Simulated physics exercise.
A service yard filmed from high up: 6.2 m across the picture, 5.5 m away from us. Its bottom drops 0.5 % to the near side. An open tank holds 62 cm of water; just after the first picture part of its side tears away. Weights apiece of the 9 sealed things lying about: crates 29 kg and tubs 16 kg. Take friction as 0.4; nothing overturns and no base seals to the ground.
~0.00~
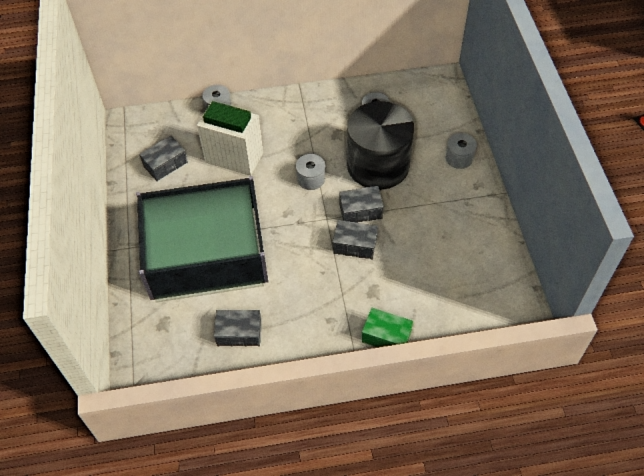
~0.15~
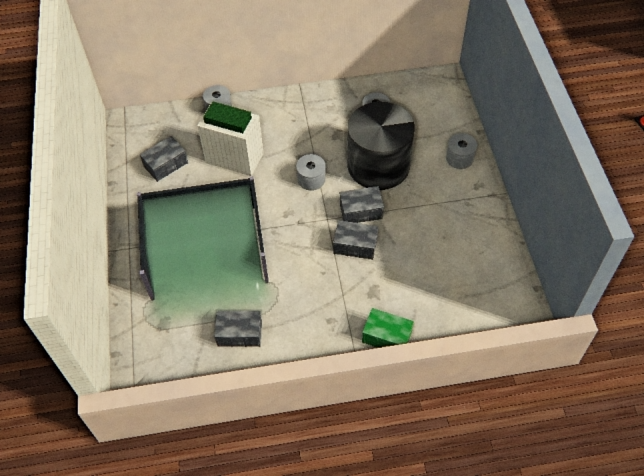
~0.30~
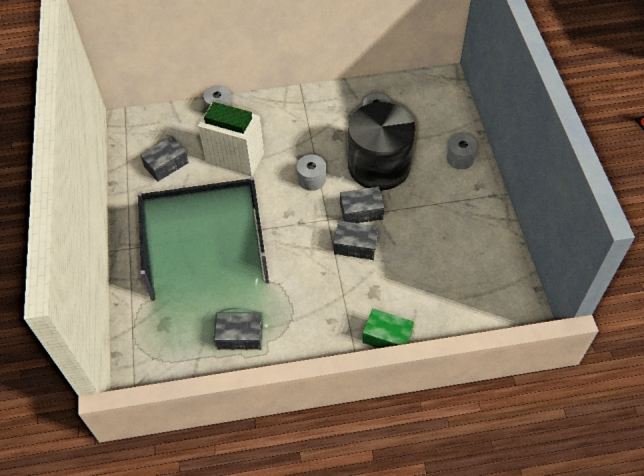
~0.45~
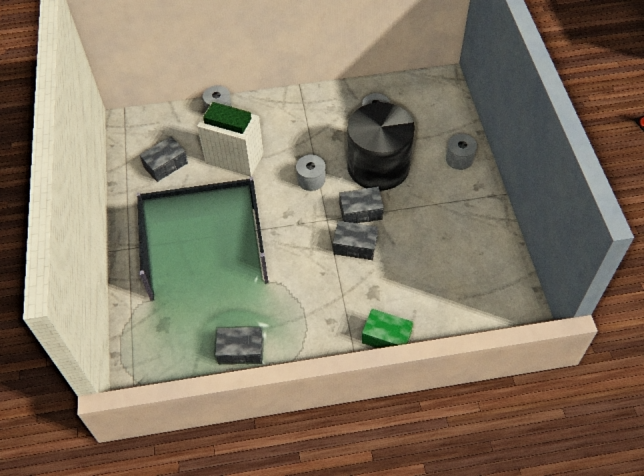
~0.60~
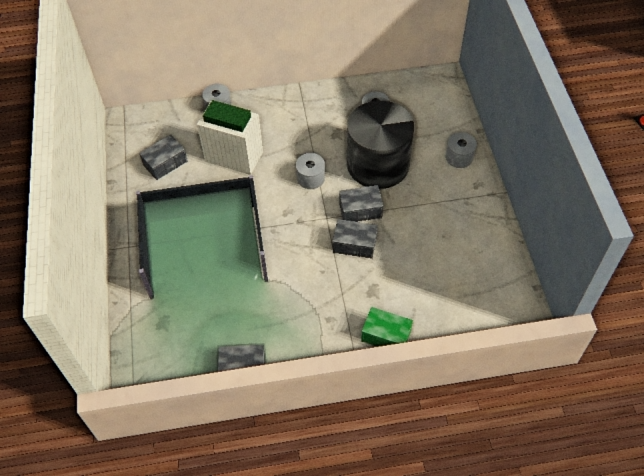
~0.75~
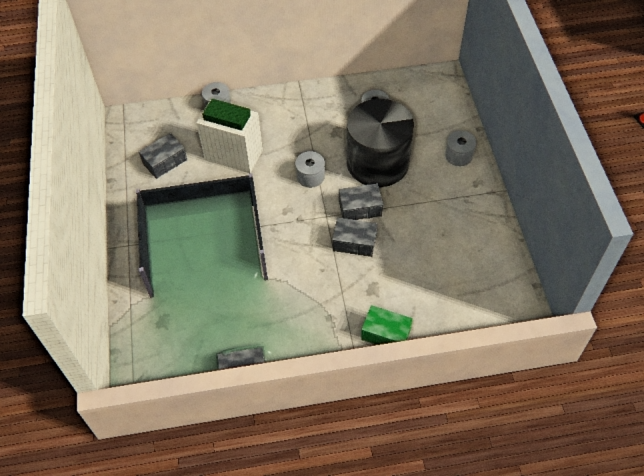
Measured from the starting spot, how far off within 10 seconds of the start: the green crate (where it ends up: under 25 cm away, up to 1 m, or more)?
Green crate travels far.
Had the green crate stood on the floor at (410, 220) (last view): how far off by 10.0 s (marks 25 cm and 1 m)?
It stays put.
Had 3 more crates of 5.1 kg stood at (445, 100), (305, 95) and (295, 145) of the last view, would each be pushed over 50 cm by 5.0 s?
In turn: Under, less, less.
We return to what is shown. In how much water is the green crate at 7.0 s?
Roughly 5 cm.
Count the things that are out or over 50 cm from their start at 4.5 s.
I count 2.
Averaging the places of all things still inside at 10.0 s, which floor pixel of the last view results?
Near (341, 187).
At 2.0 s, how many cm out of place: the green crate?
About 60 cm.
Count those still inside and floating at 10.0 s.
At that moment 0.
After 2.0 s the green crate is near (402, 289), 0.6 m from its start, aground; 1 afloat.
After 4.5 s the green crate is near (434, 237), 1.6 m from its start, aground; 0 afloat.
After 7.0 s the green crate is near (434, 237), 1.6 m from its start, aground; 0 afloat.
After 10.0 s the green crate is near (434, 237), 1.6 m from its start, aground; 0 afloat.
